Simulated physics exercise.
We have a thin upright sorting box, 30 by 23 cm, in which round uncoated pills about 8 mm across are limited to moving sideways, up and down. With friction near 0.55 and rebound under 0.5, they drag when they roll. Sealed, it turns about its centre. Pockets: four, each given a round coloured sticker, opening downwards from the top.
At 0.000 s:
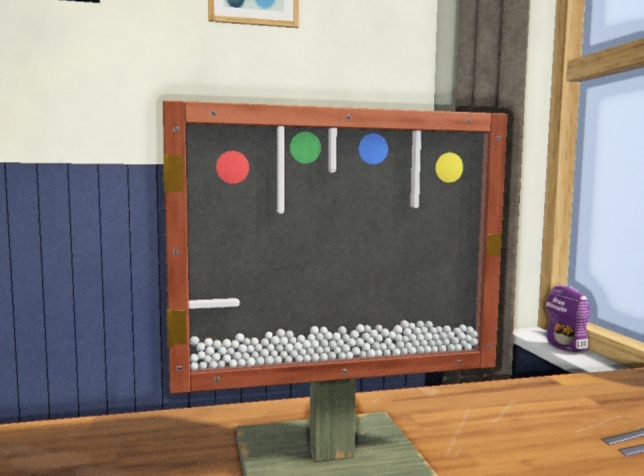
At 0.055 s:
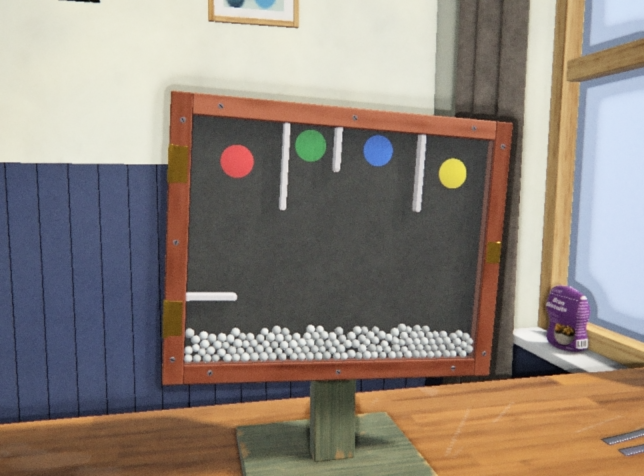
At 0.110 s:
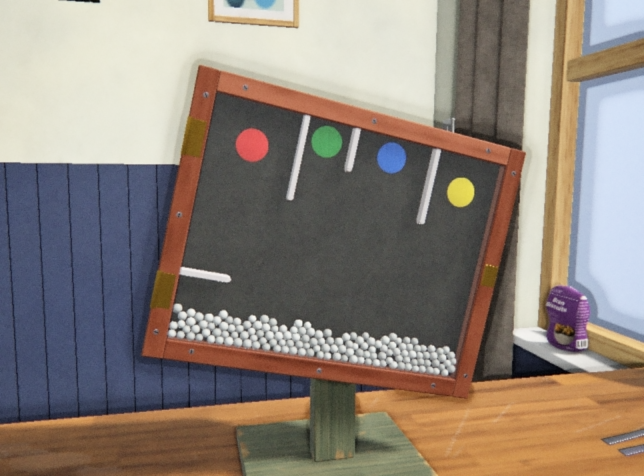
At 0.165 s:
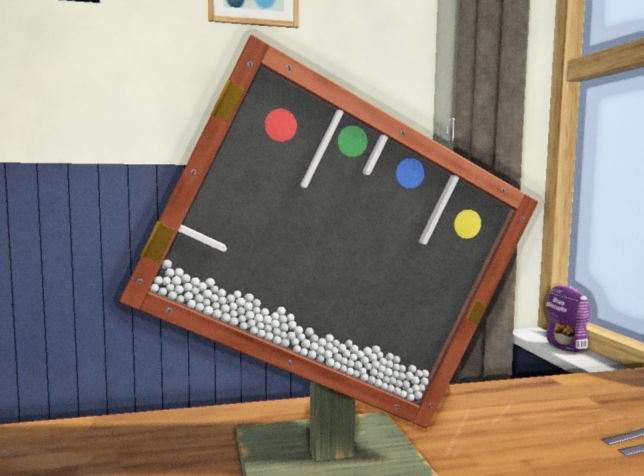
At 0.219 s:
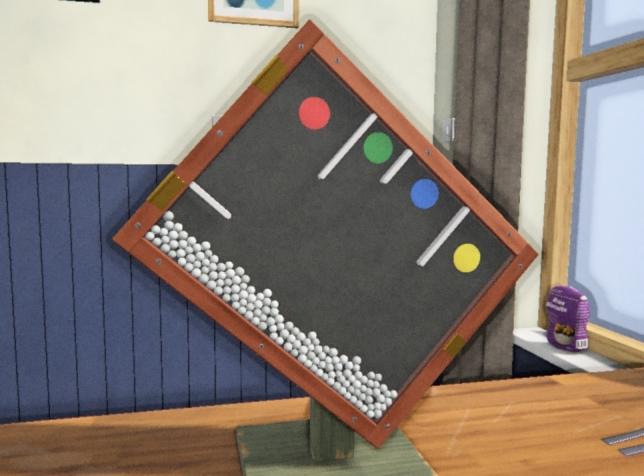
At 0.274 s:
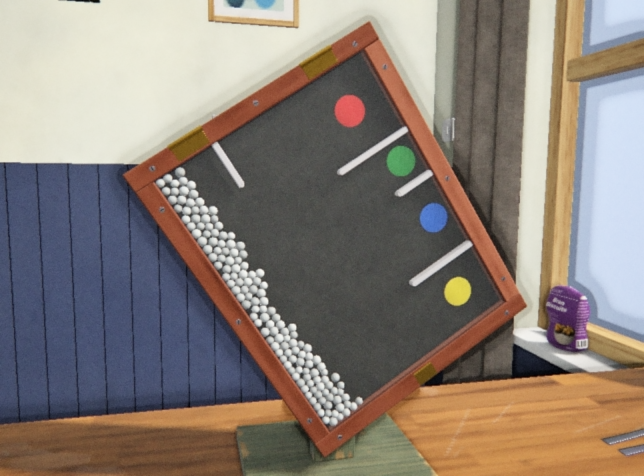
Framed dark board with coloured circles turning steadily clockwise on a green stand, its small white balls banking along the lower-left side.
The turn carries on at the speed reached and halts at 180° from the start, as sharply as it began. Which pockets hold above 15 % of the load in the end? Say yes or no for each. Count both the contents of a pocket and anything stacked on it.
Red pocket: No; blue pocket: Yes; yellow pocket: Yes; green pocket: No.
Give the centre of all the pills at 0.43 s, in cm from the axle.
The middle sits about 9 centimetres left and 3 centimetres below the axle.
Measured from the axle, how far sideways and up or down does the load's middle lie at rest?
Roughly 9 cm to the left of the axle and 8 cm under it.
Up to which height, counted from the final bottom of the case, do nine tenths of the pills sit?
About 8 cm.
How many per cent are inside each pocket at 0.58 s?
Red pocket: 0; blue pocket: 5; yellow pocket: 30; green pocket: 0.
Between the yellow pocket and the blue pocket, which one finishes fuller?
That would be the yellow pocket.
After 0.58 s it has turned 142°, the pills' middle is 7 cm left of and 6 cm below the axle; inside pockets, blue 5 %, yellow 30 %.
After 0.79 s it has turned 180°, the pills' middle is 9 cm left of and 7 cm below the axle; inside pockets, blue 15 %, yellow 60 %, green 5 %.
All still by 1.5 s, red 0 %, blue 20 %, yellow 75 %, green 5 %.
